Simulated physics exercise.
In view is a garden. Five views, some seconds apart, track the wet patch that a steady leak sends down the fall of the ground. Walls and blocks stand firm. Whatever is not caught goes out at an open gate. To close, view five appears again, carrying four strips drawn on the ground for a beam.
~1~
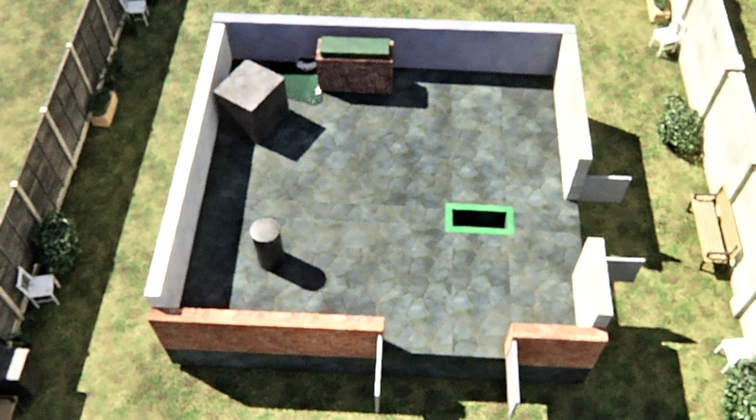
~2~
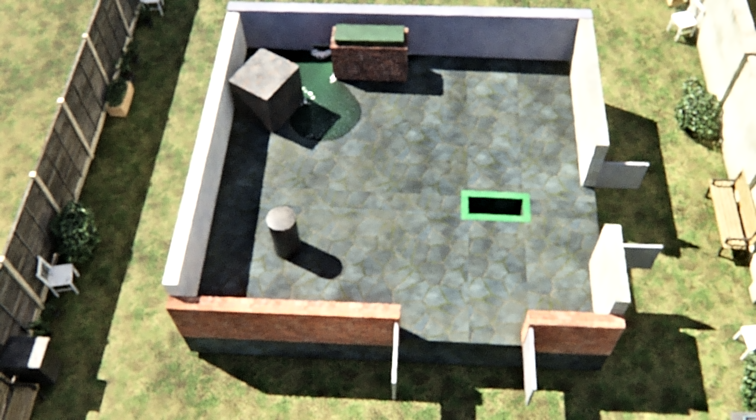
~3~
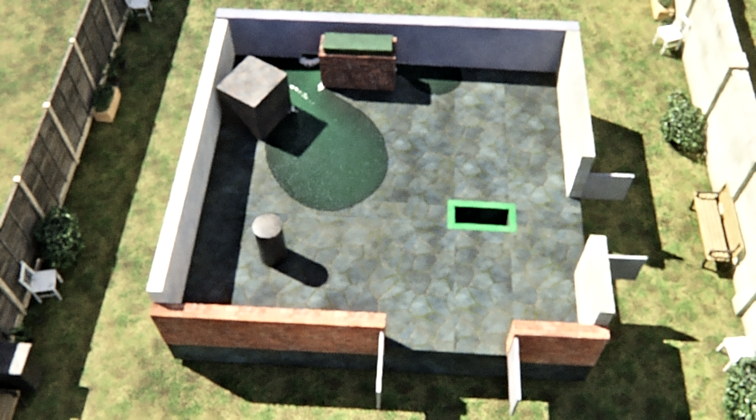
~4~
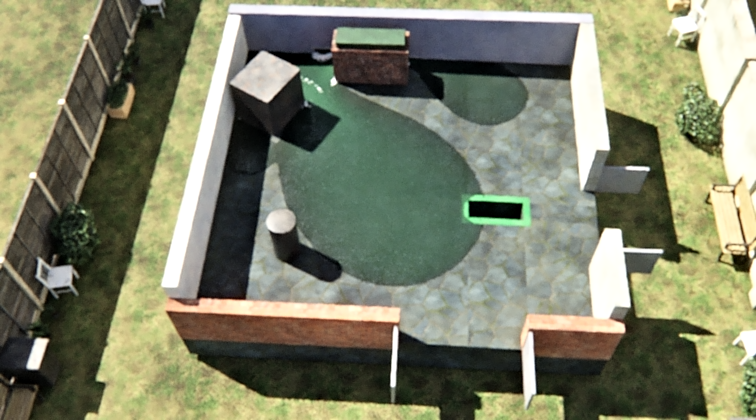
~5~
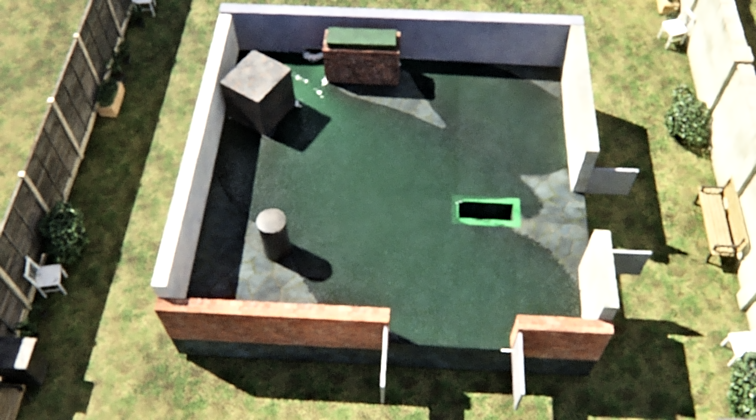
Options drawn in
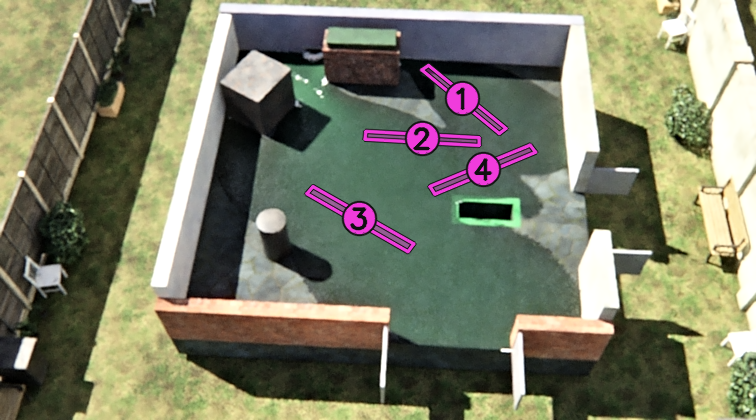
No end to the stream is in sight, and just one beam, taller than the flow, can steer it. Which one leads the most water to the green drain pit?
Go for 3.
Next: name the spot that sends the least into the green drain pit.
It is 4.
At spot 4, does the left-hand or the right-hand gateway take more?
More leaves on the left.
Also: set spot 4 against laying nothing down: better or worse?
Spot 4 is worse.
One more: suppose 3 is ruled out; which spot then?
That would be 1.
On the marked copy, 1 from (425, 67) to (502, 130); 2 from (365, 135) to (479, 141); 3 from (309, 190) to (410, 247); 4 from (432, 190) to (532, 148).
For spot 1, about 21 % of the stream runs into the green drain pit, about 79 % out by the gates.
For spot 2, about 10 % of the stream runs into the green drain pit, about 90 % out by the gates.
For spot 3, about 26 % of the stream runs into the green drain pit, about 74 % out by the gates.
For spot 4, about 3 % of the stream runs into the green drain pit, about 96 % out by the gates.
